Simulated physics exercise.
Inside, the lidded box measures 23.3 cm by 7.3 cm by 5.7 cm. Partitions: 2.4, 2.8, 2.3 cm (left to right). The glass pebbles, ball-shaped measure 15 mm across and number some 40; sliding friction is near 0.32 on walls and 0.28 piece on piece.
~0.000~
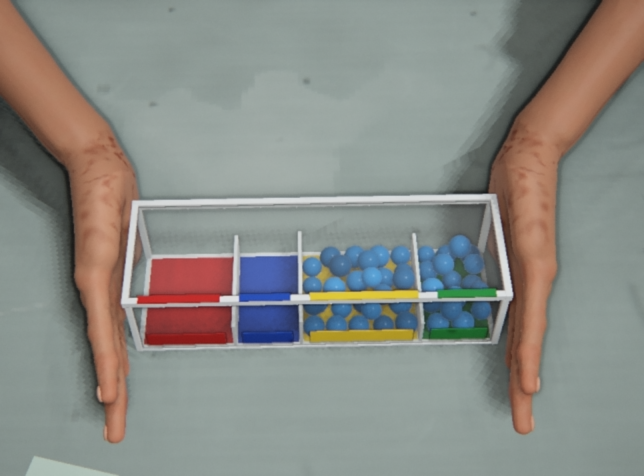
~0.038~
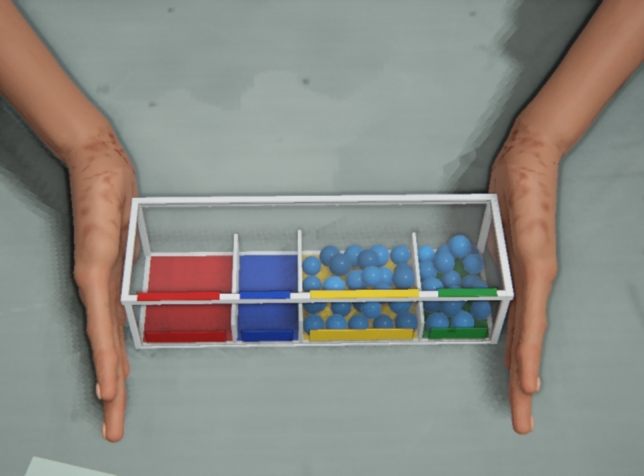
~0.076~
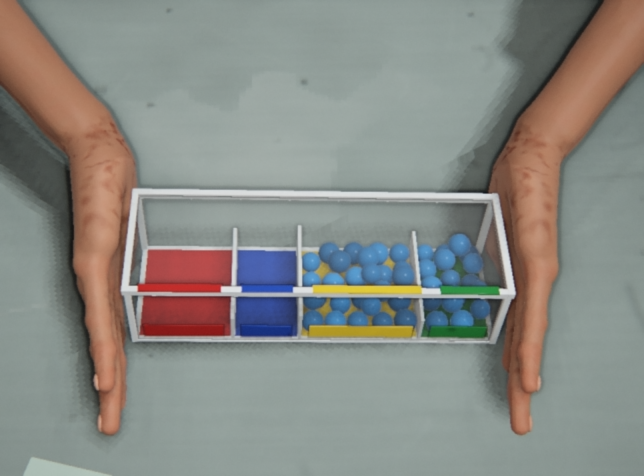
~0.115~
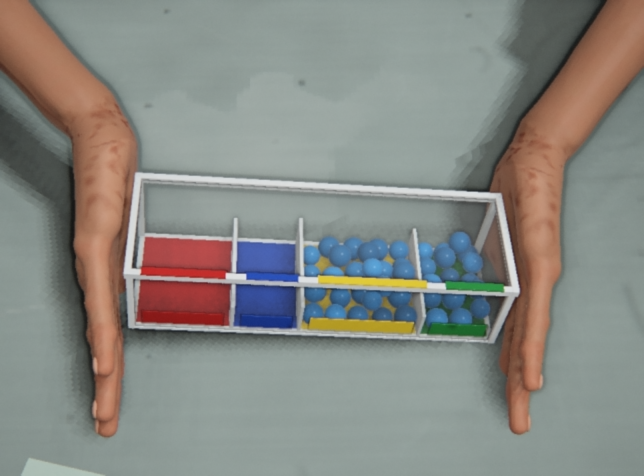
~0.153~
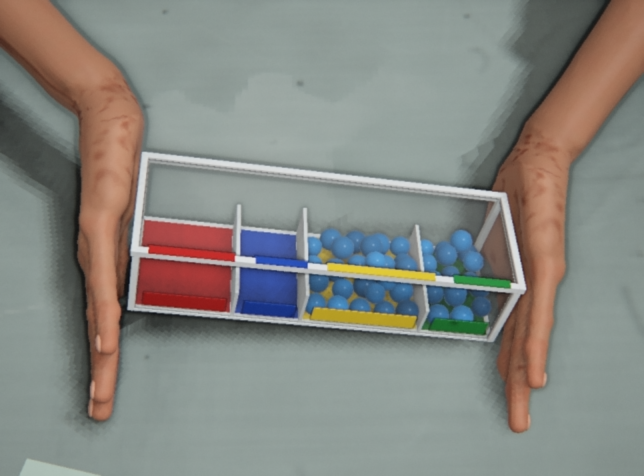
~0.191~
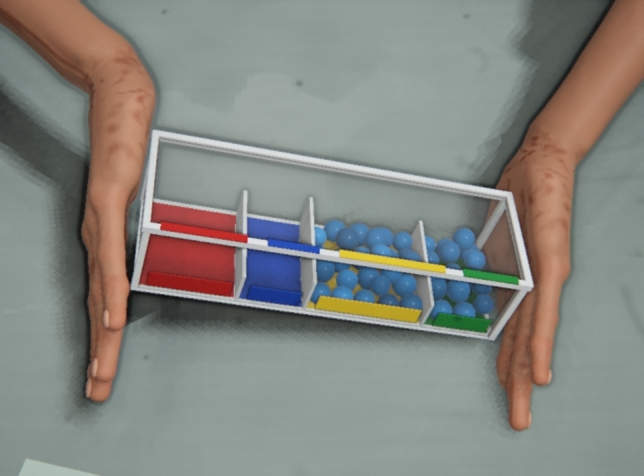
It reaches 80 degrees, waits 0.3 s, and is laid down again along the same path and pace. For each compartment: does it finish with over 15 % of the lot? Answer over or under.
Red under, blue under, green over, yellow over.
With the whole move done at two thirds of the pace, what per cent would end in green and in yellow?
Then: Green 60; yellow 40.
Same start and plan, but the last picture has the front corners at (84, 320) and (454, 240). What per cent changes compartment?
It would be near 75 per cent.
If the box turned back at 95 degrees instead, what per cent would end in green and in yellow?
In that case green 75; yellow 25.
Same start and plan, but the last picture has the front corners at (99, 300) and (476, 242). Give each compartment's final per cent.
Red 45, blue 10, green 10, yellow 35.
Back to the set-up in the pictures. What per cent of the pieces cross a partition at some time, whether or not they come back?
Some 25 per cent.
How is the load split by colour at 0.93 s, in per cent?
Red 0, blue 0, green 55, yellow 45.
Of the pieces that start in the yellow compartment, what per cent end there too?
About 70 per cent.
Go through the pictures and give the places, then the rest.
The first picture shows box tilt 0 degrees, front corners at (129, 300) and (505, 293); green 40 %, yellow 60 %.
The second picture shows box tilt 1 degrees, front corners at (129, 297) and (505, 292).
The third picture shows box tilt 3 degrees, front corners at (129, 288) and (507, 291).
The fourth picture shows box tilt 7 degrees, front corners at (131, 271) and (511, 289), lowest corner right back.
The fifth picture shows box tilt 11 degrees, front corners at (138, 249) and (517, 286), lowest corner right back.
The sixth picture shows box tilt 16 degrees, front corners at (150, 225) and (525, 283), lowest corner right back; green 40 %, yellow 60 %. The box's pace is about 125 degrees a second.
After 0.93 s, tilt 80 degrees; green 55 %, yellow 45 %.
After 1.42 s, tilt 44 degrees; green 65 %, yellow 35 %.
Then, at 1.98 s, tilt 0 degrees; green 60 %, yellow 40 %.
By 2.8 s all is still; red 0 %, blue 0 %, green 60 %, yellow 40 %.
